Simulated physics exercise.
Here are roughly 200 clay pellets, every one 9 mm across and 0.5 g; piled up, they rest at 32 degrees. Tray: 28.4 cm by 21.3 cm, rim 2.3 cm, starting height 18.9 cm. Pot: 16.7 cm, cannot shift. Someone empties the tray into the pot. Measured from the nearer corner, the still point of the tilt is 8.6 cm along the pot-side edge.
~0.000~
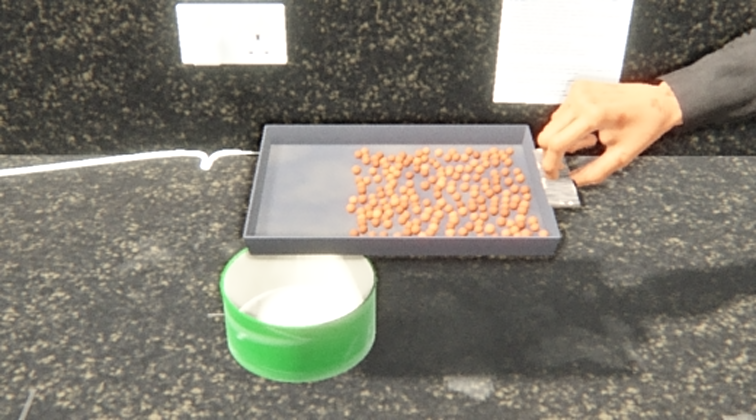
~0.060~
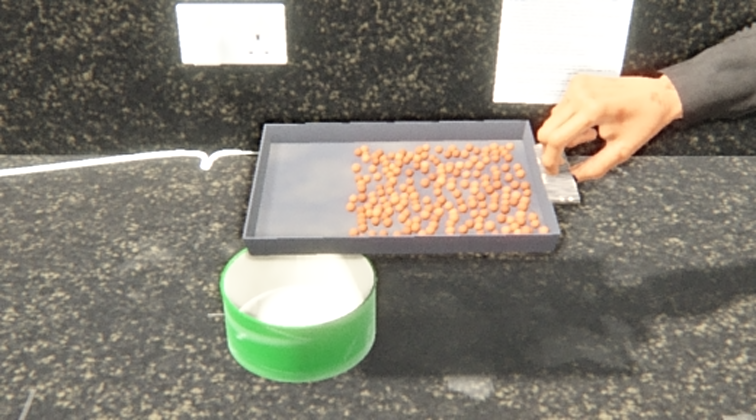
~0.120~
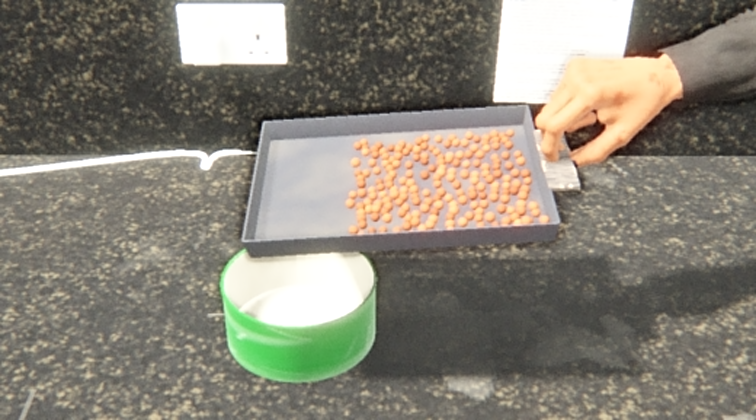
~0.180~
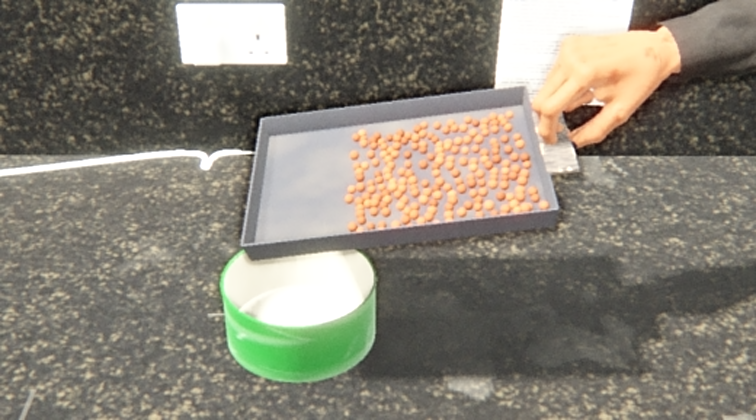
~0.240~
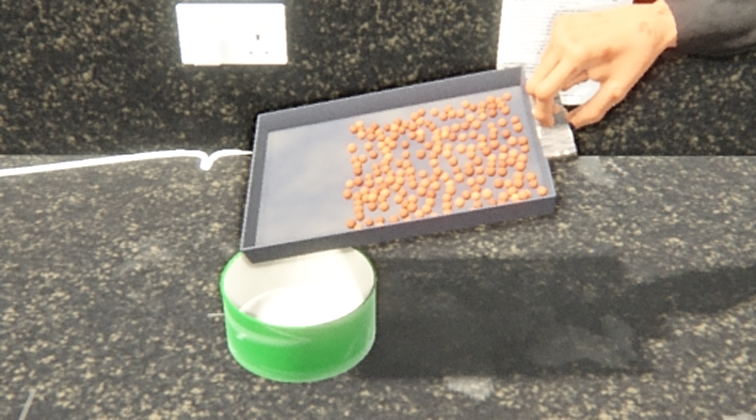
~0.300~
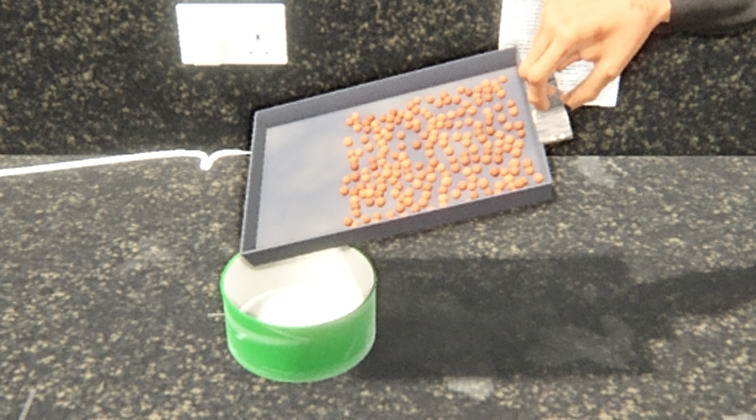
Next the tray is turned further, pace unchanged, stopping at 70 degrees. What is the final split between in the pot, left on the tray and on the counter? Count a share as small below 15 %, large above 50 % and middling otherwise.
Pot: Small. Left on the tray: Large. Counter: Middling.
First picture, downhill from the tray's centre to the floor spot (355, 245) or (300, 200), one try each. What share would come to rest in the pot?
Some 0 and 0 per cent.
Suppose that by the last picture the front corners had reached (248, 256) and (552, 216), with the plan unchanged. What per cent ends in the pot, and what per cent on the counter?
Pot 0 % / counter 5 %.
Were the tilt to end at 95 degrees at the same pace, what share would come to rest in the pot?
It would be near 0 per cent.
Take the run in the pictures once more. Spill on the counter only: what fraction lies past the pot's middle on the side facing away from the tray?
I reckon around 100 per cent.
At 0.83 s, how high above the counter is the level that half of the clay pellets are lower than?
Median height: Approx. 20 cm.
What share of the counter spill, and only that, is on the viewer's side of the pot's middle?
Roughly 100 per cent.
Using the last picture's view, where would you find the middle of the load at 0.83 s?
By then the middle of the load sits around (272, 229).
After 0.62 s, tilt 44 degrees; the tray holds 100 %, the pot 0 %.
After 0.83 s, tilt 61 degrees; the tray holds 95 %, the pot 0 %.
Then, at 1.15 s, tilt 70 degrees; the tray holds 80 %, the pot 0 %.
At rest (2.0 s), pot 0 %, tray 75 %, counter 25 %.
